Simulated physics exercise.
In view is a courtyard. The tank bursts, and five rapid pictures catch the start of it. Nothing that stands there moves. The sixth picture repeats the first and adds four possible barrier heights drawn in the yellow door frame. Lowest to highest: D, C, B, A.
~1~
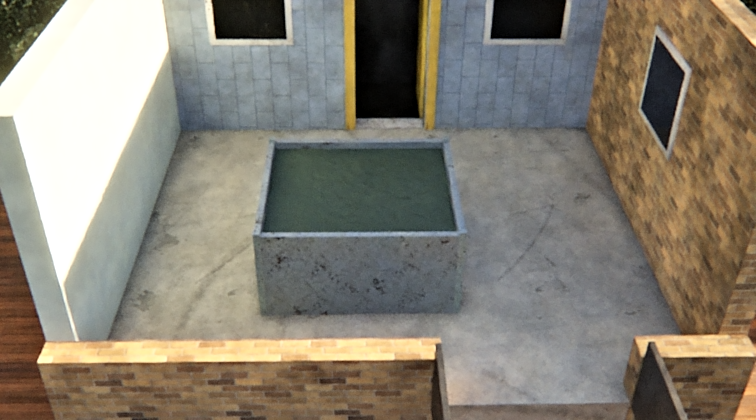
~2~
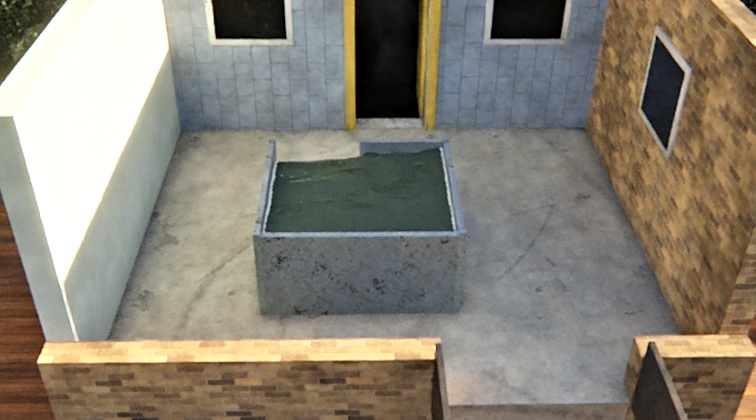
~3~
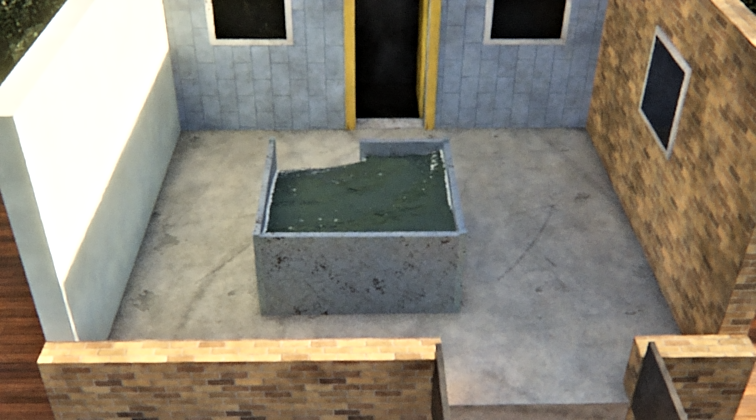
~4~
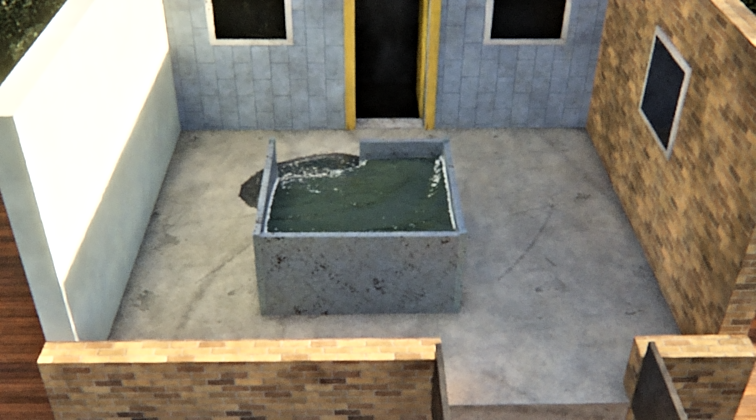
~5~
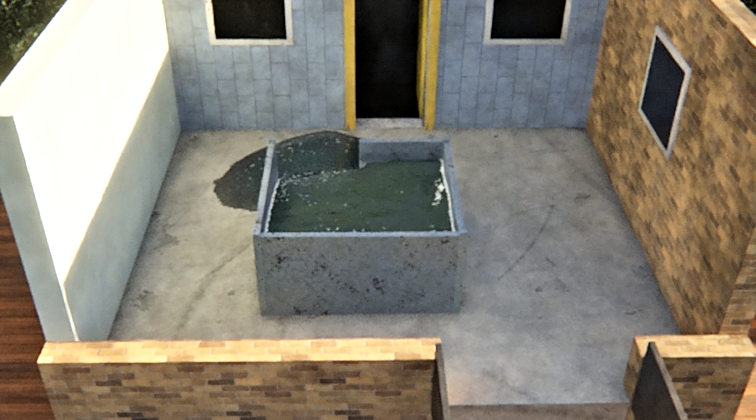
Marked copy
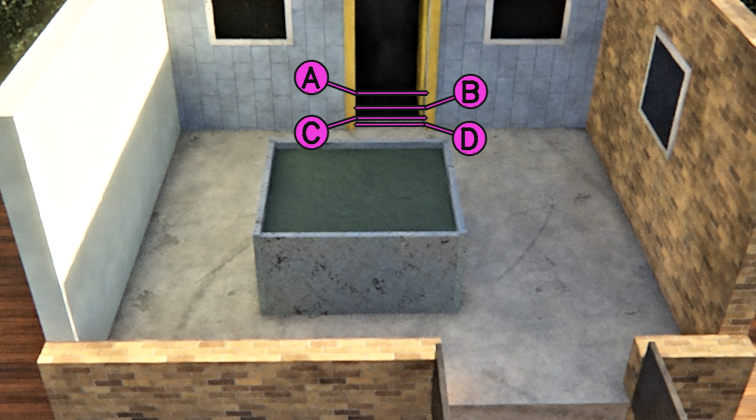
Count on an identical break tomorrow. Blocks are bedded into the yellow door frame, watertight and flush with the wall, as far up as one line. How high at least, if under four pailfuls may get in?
That is line B.
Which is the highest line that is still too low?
It is C.
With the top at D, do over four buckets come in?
Yes, that goes wrong.
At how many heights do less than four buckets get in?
Two.
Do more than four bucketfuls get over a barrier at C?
Yes, it does.
On the marked copy, A at (391, 93); B at (390, 107); C at (390, 118); D at (390, 124); from the bottom up D, C, B, A.
For line A, nothing gets over.
For line B, a splash gets over, under a bucket.
For line C, about 9 bucketfuls get in.
For line D, dozens of bucketfuls pour in.
